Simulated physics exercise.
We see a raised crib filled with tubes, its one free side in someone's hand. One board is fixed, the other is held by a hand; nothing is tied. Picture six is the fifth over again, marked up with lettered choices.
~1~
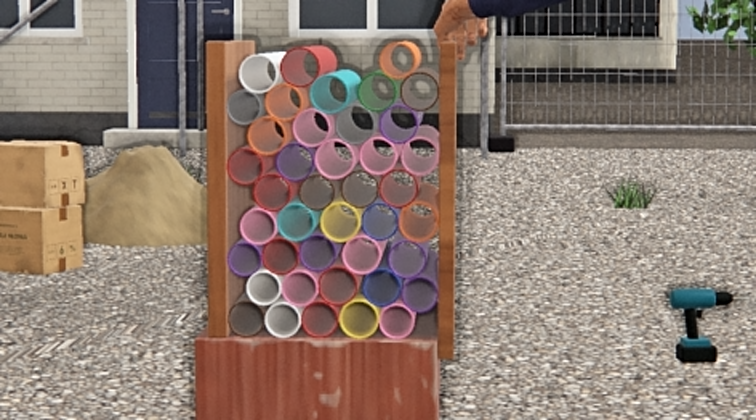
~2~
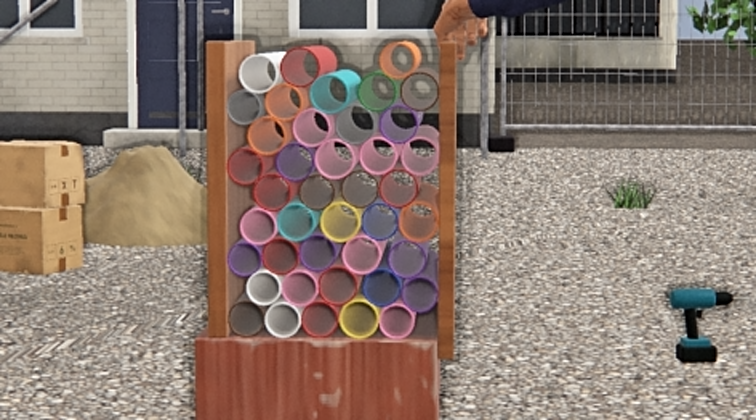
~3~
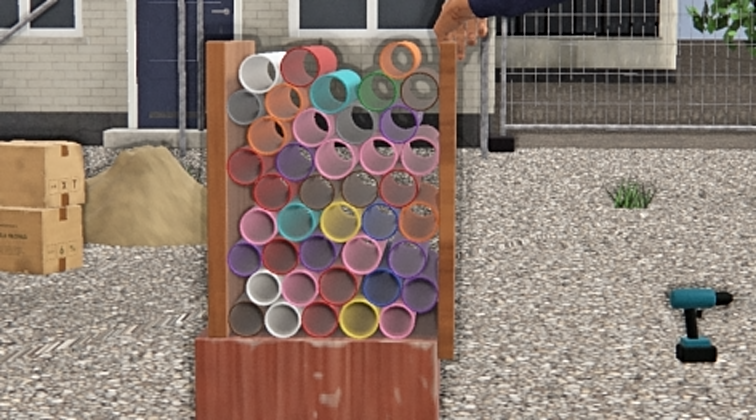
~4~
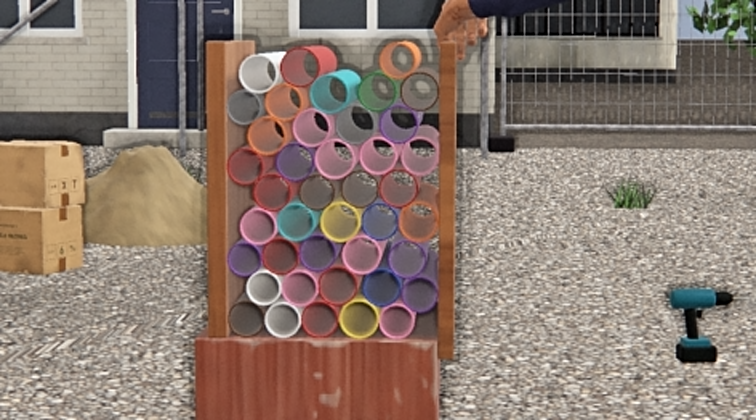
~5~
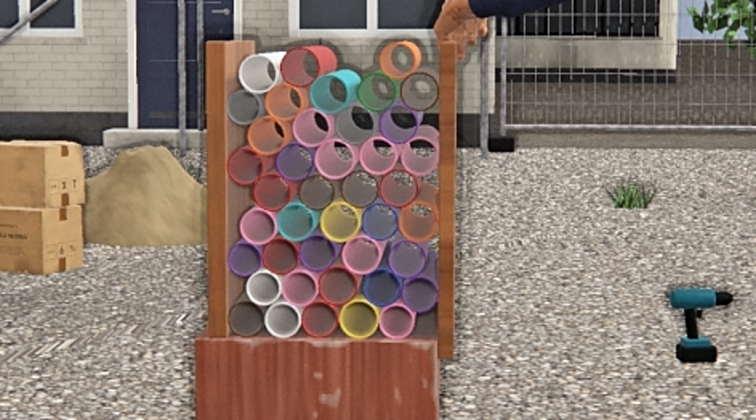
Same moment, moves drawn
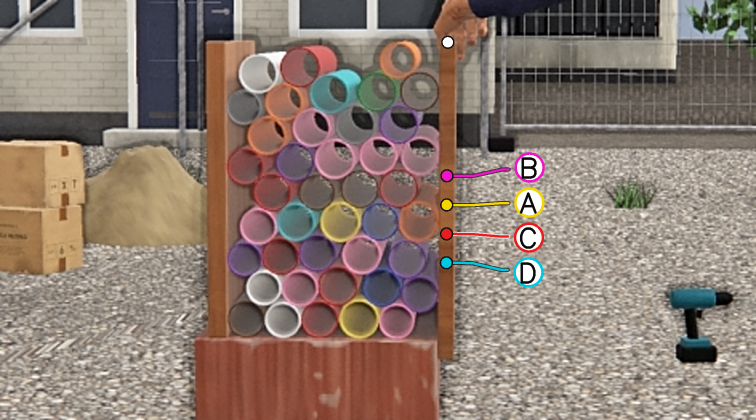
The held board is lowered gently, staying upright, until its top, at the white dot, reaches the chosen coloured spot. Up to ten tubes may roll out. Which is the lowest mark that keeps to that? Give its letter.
Slide it to C.
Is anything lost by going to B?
Yes.
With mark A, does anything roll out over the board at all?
Yes.
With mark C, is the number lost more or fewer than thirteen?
Fewer than thirteen.
On the marked copy, A at (447, 205); B at (447, 176); C at (447, 234); D at (446, 263); the white dot at (448, 42).
Following C. Soon after the start, top of the board (439, 121).
Later, top of the board (438, 209).
In the end, top of the board (438, 233), about five out over the board.
As for the rest, A about five out over the board; B two out over the board; D eleven out over the board.
